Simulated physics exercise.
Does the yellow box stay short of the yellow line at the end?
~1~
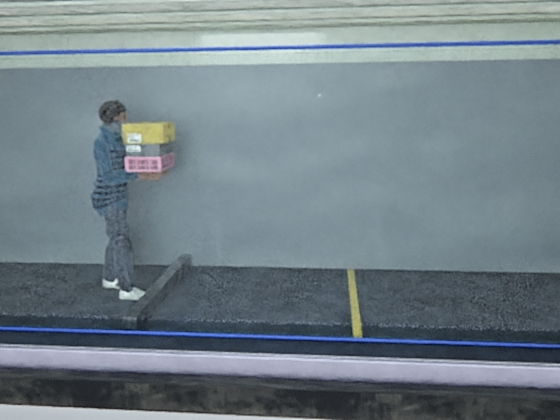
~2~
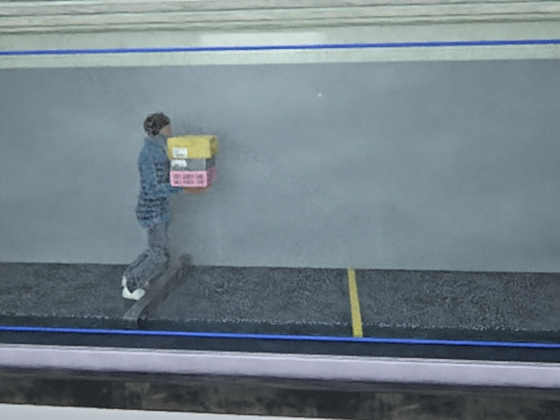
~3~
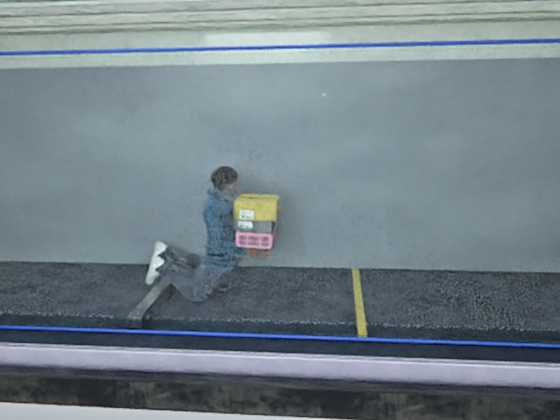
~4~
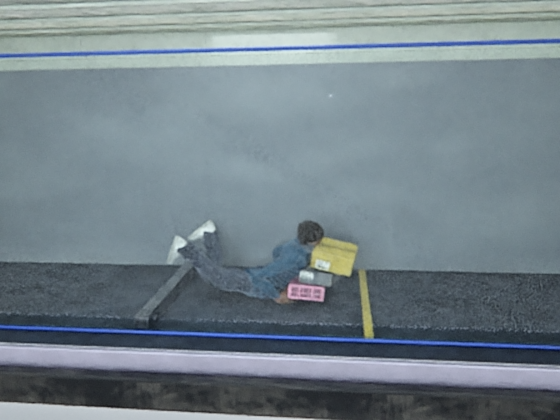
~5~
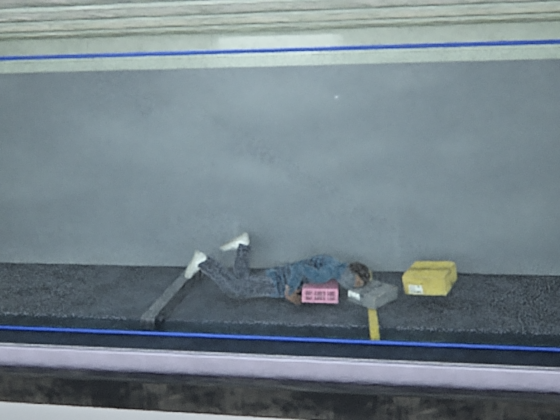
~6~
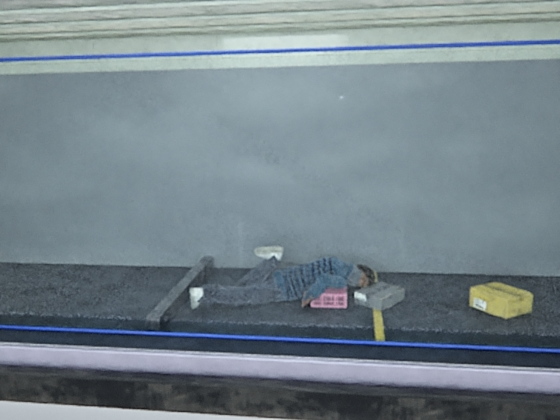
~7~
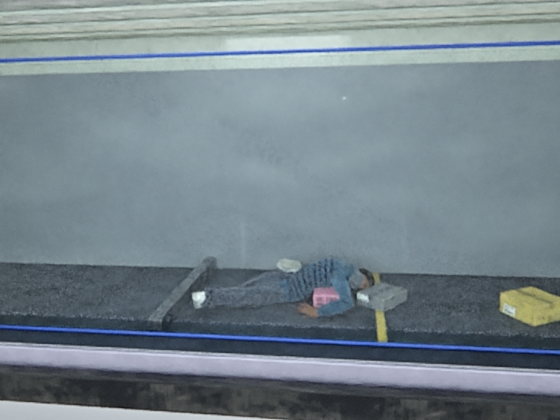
No, the yellow box slides past the yellow line and ends up well to the right of it.
A person carrying a stack of three boxes walked right, tripped over a low rail and fell flat, and the yellow box slid past the yellow line while the pink crate stopped short of it, beside the person lying face down.
